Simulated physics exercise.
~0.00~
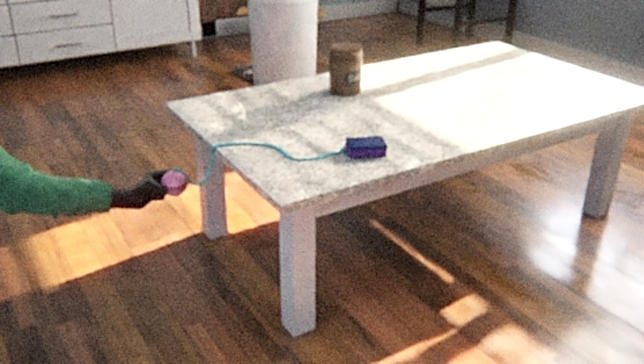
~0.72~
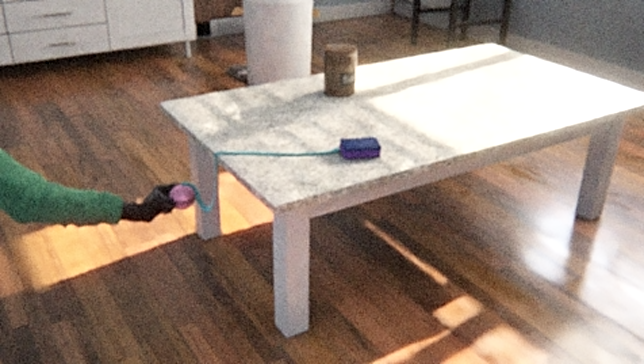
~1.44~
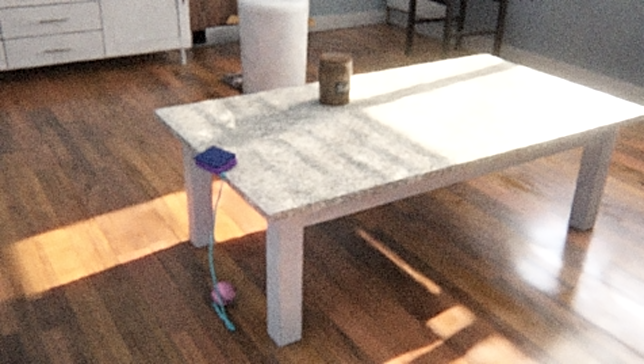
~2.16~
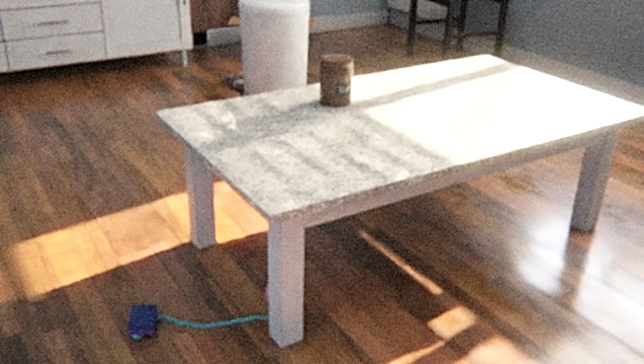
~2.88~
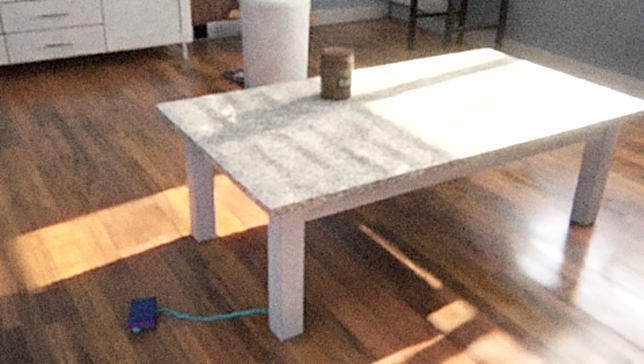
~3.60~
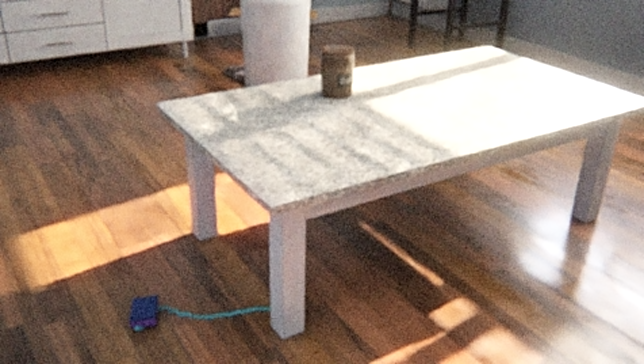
A pink ball released by a hand drops, dragging the ribboned purple sponge onto the floor.
